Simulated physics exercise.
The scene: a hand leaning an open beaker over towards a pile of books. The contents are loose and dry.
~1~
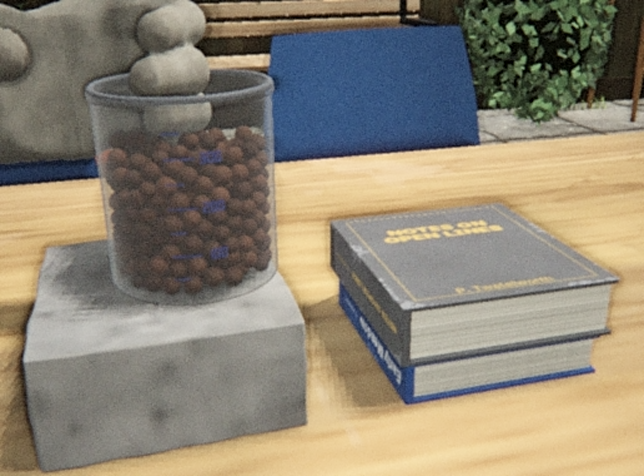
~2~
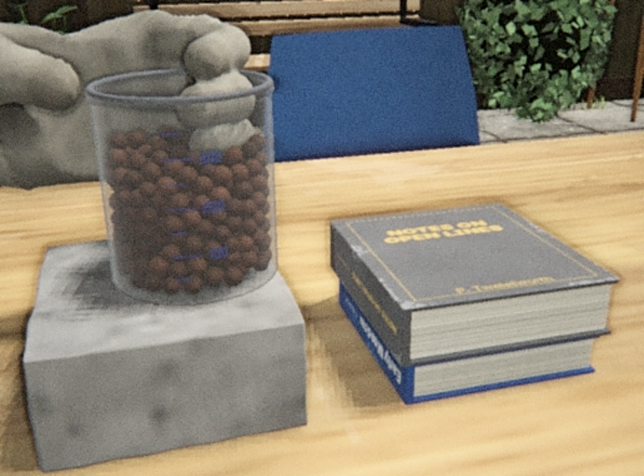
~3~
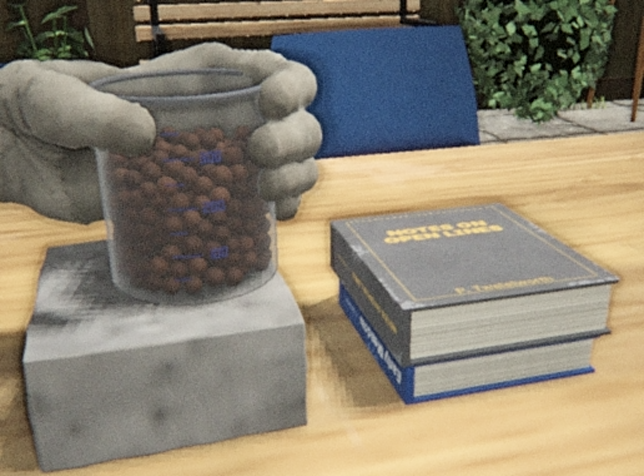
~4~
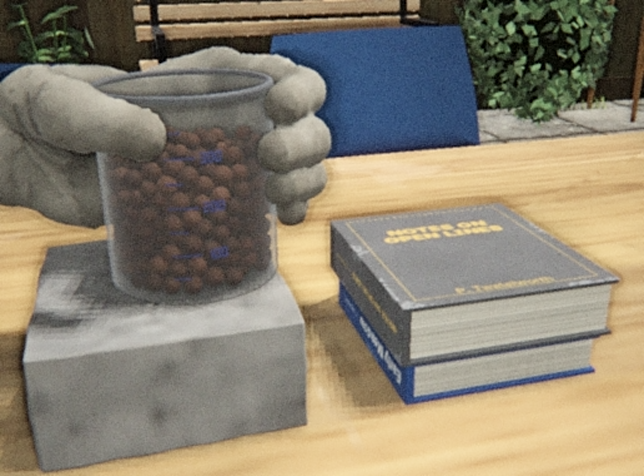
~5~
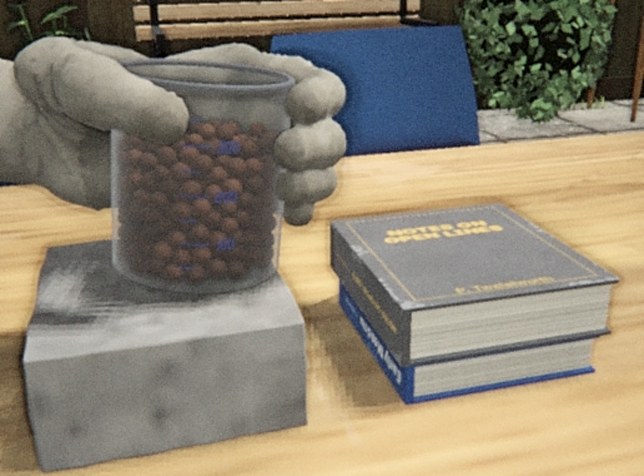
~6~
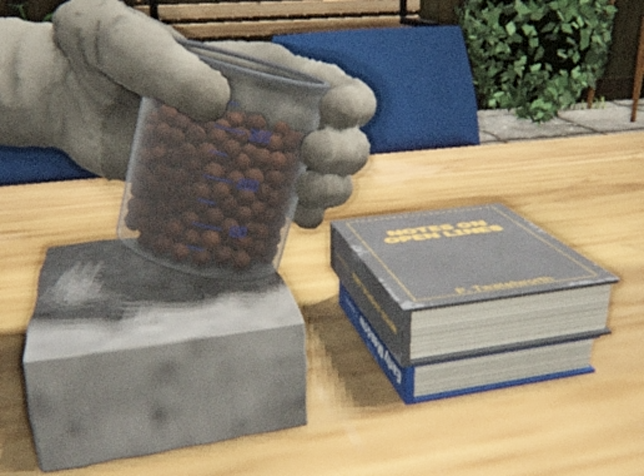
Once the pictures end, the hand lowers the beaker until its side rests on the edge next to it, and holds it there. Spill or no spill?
My guess is it ends up losing some contents.
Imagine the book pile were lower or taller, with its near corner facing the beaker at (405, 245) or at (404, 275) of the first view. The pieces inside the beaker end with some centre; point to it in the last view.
(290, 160), then (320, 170).
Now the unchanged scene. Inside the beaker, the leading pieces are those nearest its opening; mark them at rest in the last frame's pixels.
(457, 217).
Then, 0.52 s after the last picture, the beaker leans 45°; everything is still inside.
Then, 1.07 s after the last picture, the beaker leans 75°; a stray few of the allspice berries out of it.
Then, 1.73 s after the last picture, the beaker rests on the book pile at 94°; about a quarter of the allspice berries out of it.
At rest, the beaker rests on the book pile at 94°; about a quarter of the allspice berries out of it.
